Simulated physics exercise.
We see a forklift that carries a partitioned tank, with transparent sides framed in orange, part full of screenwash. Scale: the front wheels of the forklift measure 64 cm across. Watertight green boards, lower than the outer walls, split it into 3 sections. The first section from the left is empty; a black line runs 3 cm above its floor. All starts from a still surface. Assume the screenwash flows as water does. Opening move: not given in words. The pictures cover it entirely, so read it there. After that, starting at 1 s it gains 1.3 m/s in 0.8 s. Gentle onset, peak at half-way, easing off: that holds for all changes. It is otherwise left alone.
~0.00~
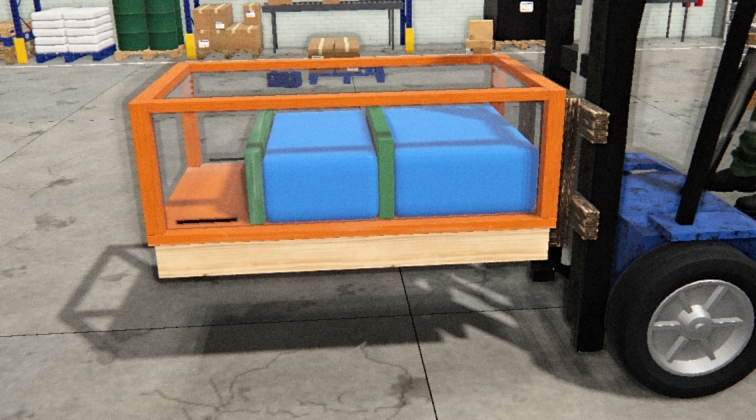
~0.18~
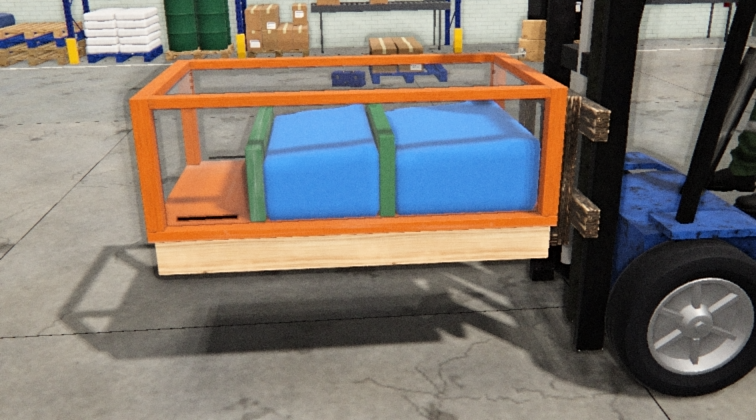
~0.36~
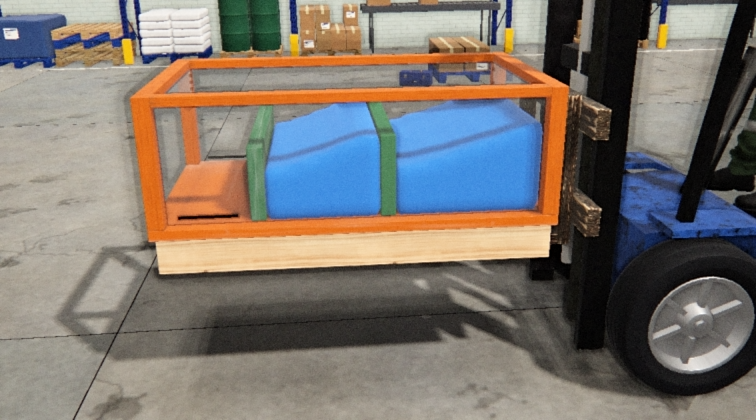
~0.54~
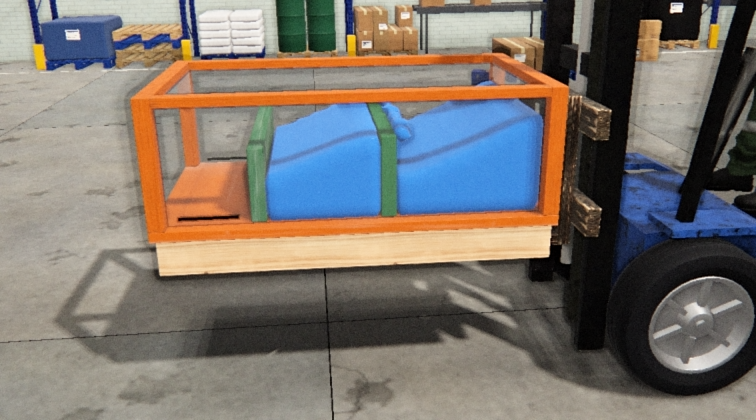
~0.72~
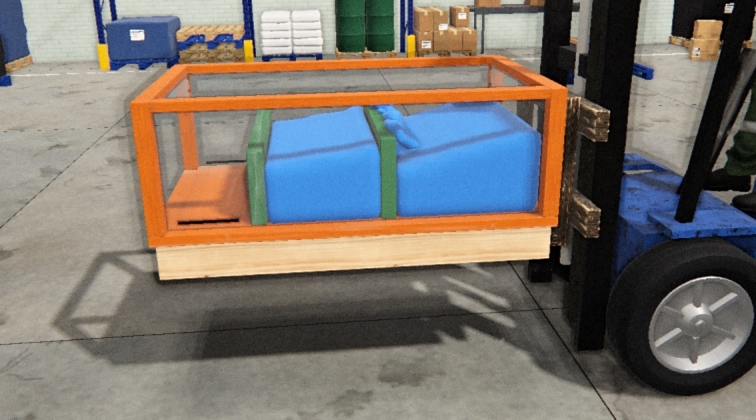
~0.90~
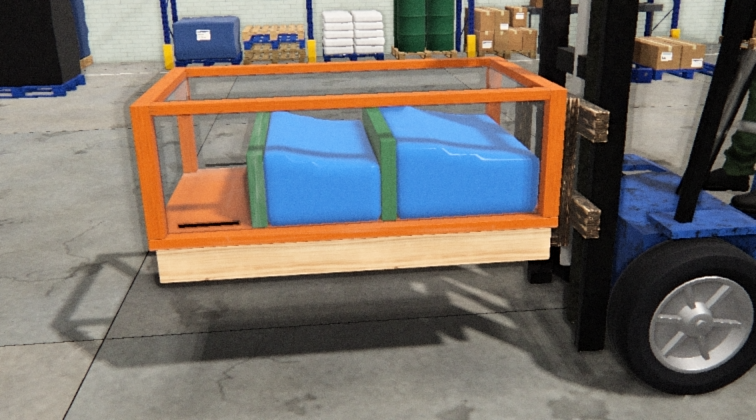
A forklift carried an orange-framed clear tank across a warehouse, the shelves behind sliding to the right, while the blue liquid in its two filled sections rocked and splashed up a little near a green divider.
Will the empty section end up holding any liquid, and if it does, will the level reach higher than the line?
No, it holds none.
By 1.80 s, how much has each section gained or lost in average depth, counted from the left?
In cm: 0, 2 down, 1 up.
By 1.30 s the mean depths from the left are 0, 25, 26 cm.
By 1.80 s the mean depths from the left are 0, 24, 27 cm.
By 2.30 s the mean depths from the left are 0, 25, 26 cm.
By 4.78 s the mean depths from the left are 0, 25, 26 cm.
